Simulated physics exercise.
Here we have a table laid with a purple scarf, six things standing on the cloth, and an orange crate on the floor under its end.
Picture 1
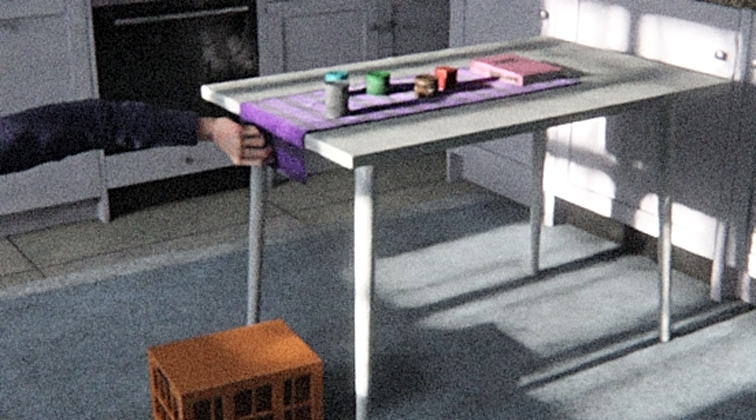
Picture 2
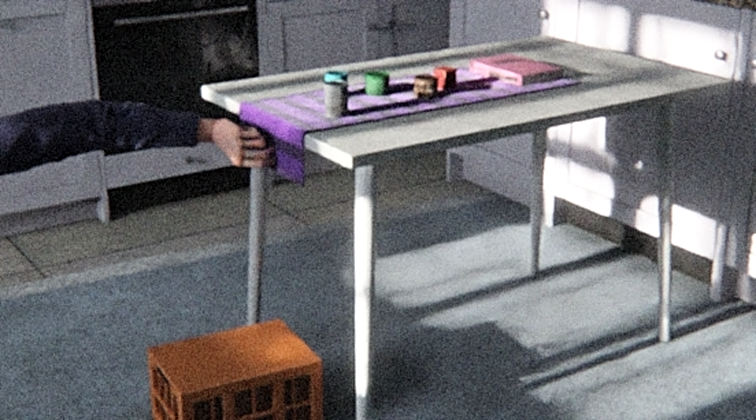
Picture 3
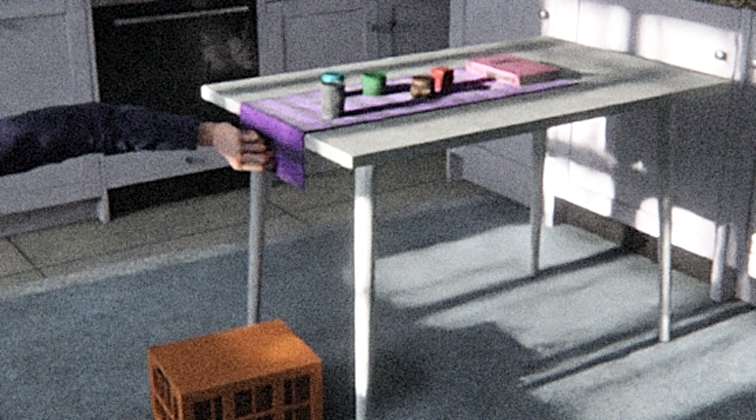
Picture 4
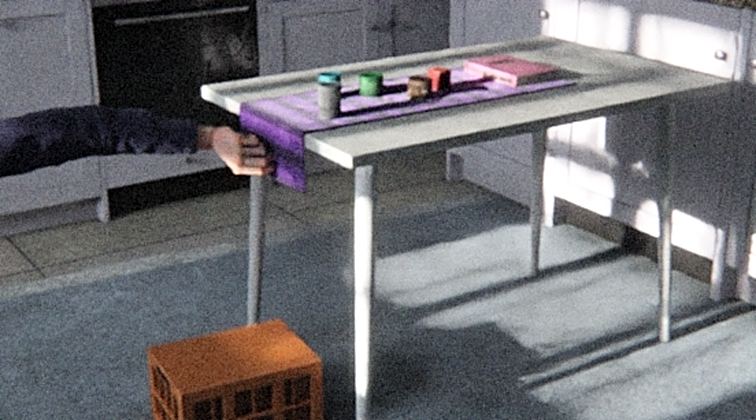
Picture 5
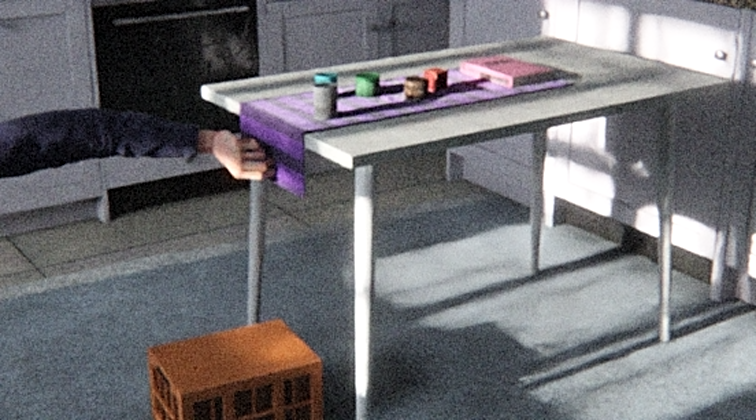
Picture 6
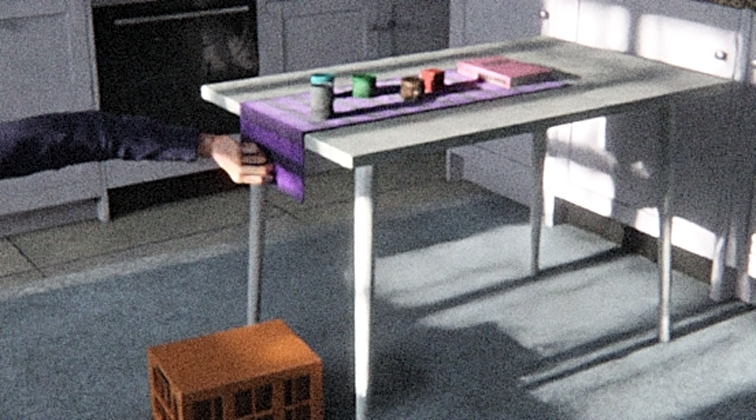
A hand at the left slowly pulling a purple cloth over the table's end, the small containers and pink item shifting left with it.
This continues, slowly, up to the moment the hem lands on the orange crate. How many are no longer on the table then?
The count of fallen things is four.
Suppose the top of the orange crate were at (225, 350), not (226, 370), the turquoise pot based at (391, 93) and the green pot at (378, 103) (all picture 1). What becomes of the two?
The turquoise pot comes down, the green pot is carried off.
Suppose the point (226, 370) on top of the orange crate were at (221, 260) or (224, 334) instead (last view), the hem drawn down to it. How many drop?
Then 1 and 3.
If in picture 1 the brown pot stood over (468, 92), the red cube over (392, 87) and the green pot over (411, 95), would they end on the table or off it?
The brown pot keeps its place on top, the red cube drops off, the green pot comes down.
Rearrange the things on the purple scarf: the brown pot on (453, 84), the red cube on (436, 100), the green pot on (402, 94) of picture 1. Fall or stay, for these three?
The brown pot survives; the red cube goes over; the green pot drops off.
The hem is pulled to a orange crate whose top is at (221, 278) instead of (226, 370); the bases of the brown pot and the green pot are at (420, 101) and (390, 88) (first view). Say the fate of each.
The brown pot stays on; the green pot stays on.
Soon after, hem near (272, 271); grey can and turquoise pot gone.
After that, hem near (272, 331); grey can, turquoise pot, green pot and brown pot gone.
In the end, hem on the crate; grey can, turquoise pot, green pot and brown pot gone. It carries off four.
